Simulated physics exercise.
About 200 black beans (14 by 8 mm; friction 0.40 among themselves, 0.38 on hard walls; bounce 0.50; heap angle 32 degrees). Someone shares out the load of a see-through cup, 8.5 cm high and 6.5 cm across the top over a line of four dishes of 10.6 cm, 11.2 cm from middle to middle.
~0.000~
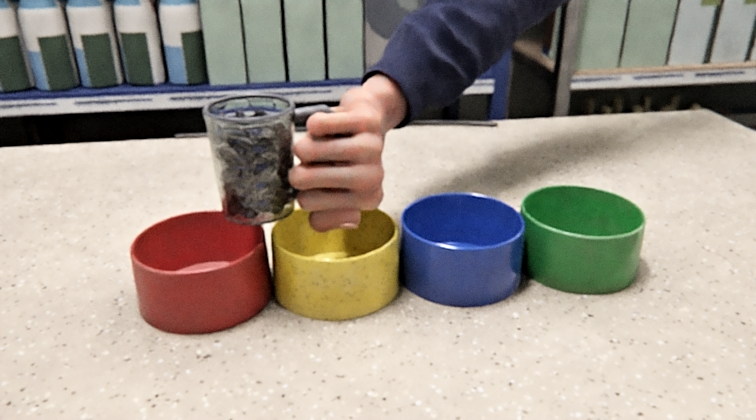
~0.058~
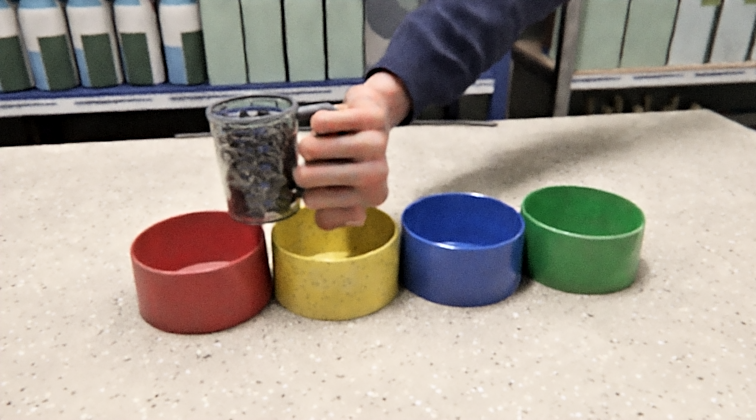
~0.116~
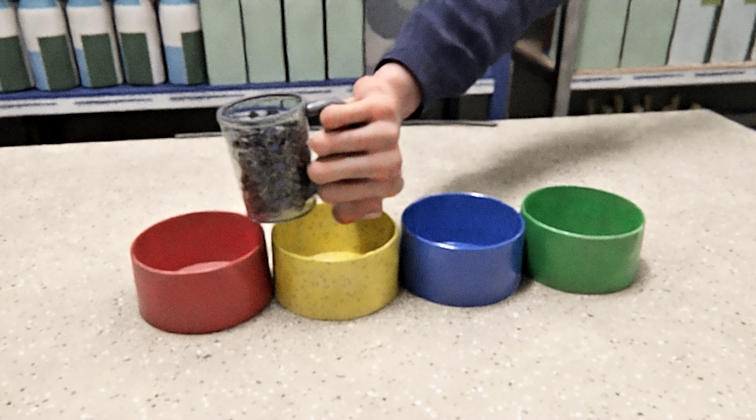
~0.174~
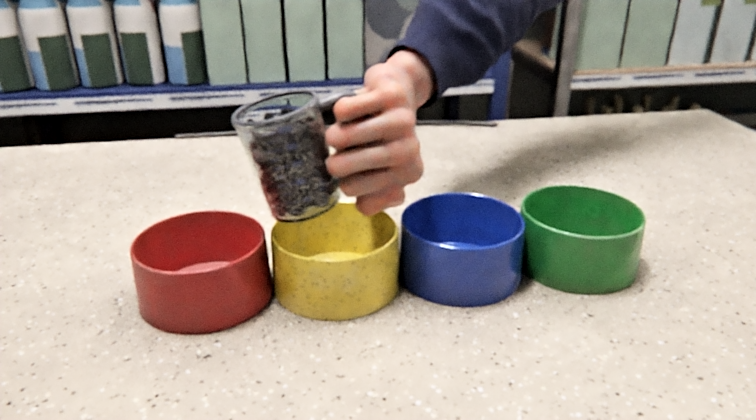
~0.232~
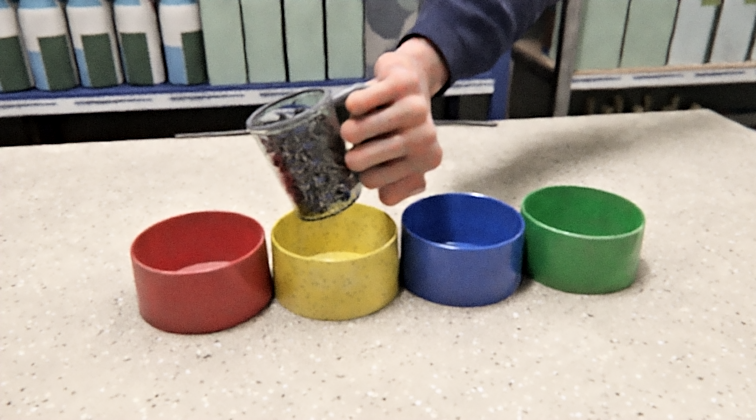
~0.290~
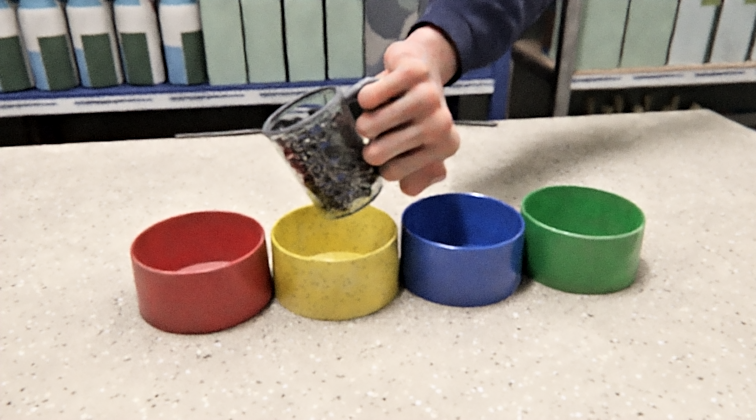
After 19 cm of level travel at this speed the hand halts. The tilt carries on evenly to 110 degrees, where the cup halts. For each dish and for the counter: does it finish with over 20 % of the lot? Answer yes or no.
Red dish: No; blue dish: Yes; green dish: No; yellow dish: No; on the counter: No.
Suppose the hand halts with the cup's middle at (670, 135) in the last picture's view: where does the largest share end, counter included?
Most goes to: Green.
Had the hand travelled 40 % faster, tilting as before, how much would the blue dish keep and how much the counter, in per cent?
Then: Blue 100, counter 0.
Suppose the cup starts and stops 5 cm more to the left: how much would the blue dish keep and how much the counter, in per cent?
Then: Blue 0; counter 0.
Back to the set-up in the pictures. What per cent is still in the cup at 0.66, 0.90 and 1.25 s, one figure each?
In turn: 100, 100, 50.
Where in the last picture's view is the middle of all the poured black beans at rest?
Around (443, 256).
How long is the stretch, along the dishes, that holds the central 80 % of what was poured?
About 6 cm.
After 0.66 s, tilt 67 degrees; cup holds 100 %.
Then, at 0.90 s, tilt 94 degrees; cup holds 100 %.
After 1.25 s, tilt 110 degrees; cup holds 50 %, blue 50 %.
By 2.6 s all is still; red 0 %, blue 100 %, green 0 %, yellow 0 %, counter 0 %.
